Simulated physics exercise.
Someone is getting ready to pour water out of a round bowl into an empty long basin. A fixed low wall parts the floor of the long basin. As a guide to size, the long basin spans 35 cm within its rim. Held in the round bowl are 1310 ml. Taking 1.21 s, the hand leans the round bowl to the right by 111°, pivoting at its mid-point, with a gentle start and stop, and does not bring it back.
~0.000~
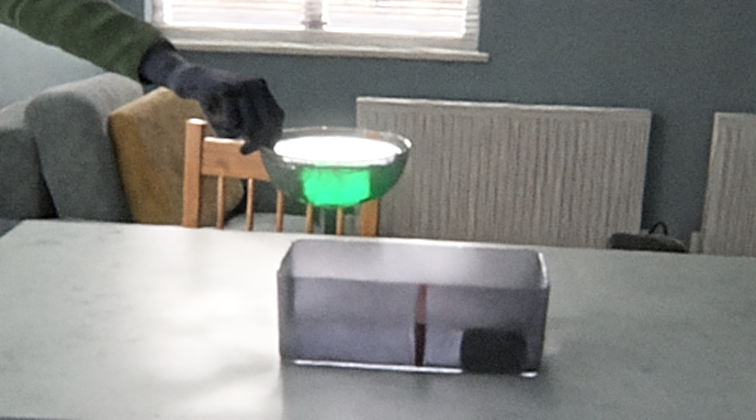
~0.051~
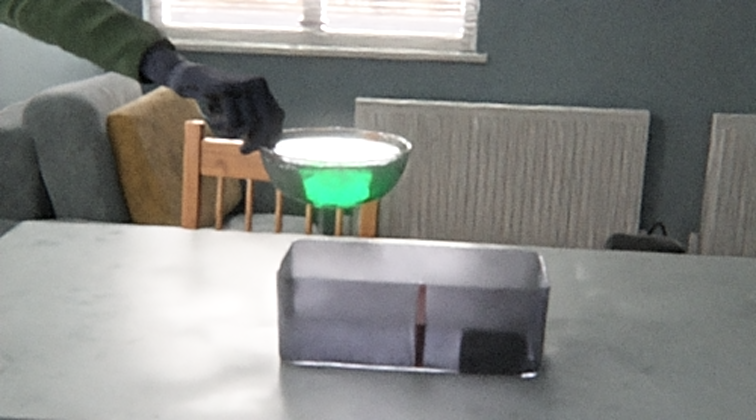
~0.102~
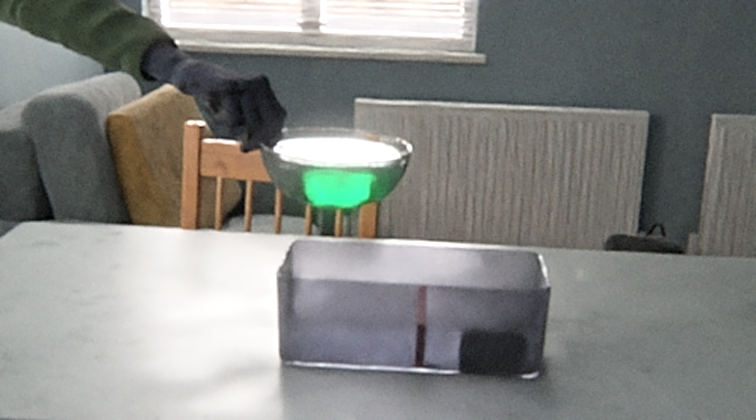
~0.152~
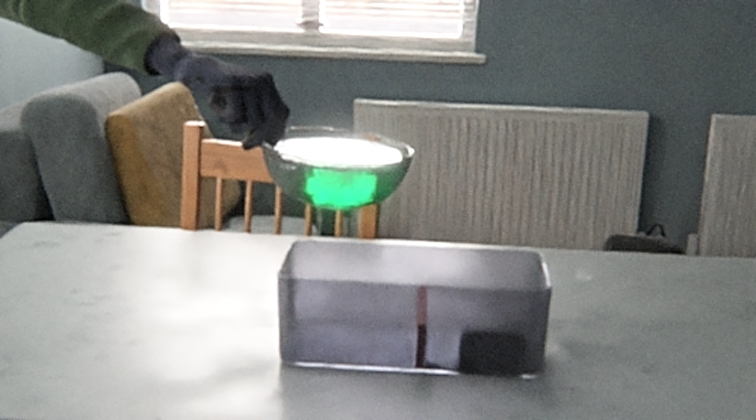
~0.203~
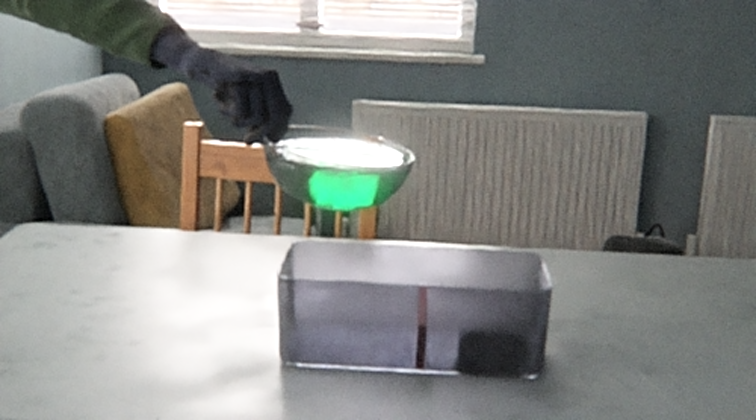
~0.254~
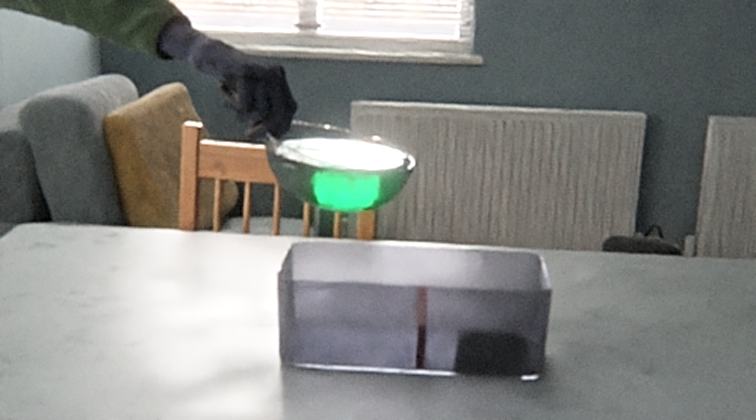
In the video, a gloved hand holds a clear round bowl with bright green contents above an empty long basin on a grey table, keeping it level at first, then gradually leaning it slightly to the right.
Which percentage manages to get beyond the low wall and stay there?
Beyond the low wall, roughly 72 per cent stays.
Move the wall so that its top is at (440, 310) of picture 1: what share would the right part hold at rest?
With the wall placed like that, close to 55 per cent.
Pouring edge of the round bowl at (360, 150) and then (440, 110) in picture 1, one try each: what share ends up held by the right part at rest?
Some 15 and 85 per cent, in that order.
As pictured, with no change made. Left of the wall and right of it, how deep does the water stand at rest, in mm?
The left side settles near 12 mm and the right side near 40 mm.
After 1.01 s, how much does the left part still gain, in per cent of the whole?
About 1 percent, give or take.
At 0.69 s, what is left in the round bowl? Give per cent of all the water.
30 %.
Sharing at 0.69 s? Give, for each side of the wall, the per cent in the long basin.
About 1 left, about 32 right.
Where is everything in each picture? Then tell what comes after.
Tilt 0°; pouring edge (409, 148); surface from (265, 148) to (407, 155); the long basin's rim runs from (284, 257) to (545, 271); the wall's top is at (422, 304), in the first frame.
Tilt 0°; pouring edge (409, 149); surface from (264, 148) to (406, 156), in the second frame.
Tilt 2°; pouring edge (410, 152); surface from (265, 149) to (407, 157), in the third frame.
Tilt 4°; pouring edge (412, 155); surface from (267, 148) to (409, 159), in the fourth frame.
Tilt 8°; pouring edge (413, 160); surface from (269, 148) to (411, 161), in the fifth frame.
Tilt 12°; pouring edge (413, 166); surface from (271, 148) to (412, 161), in the sixth frame.
By 0.69 s the tilt is 68° and 31 per cent is still to pour, 1 is left of the wall and 32 right of it.
By 1.01 s the tilt is 104° and 0 per cent is still to pour, 24 is left of the wall and 71 right of it.
By 1.35 s the tilt is 111° and 0 per cent is still to pour, 24 is left of the wall and 72 right of it.
By 1.71 s the tilt is 111° and 0 per cent is still to pour, 24 is left of the wall and 72 right of it.
At rest 24 per cent lies left of the wall, 72 right of it and 4 outside.
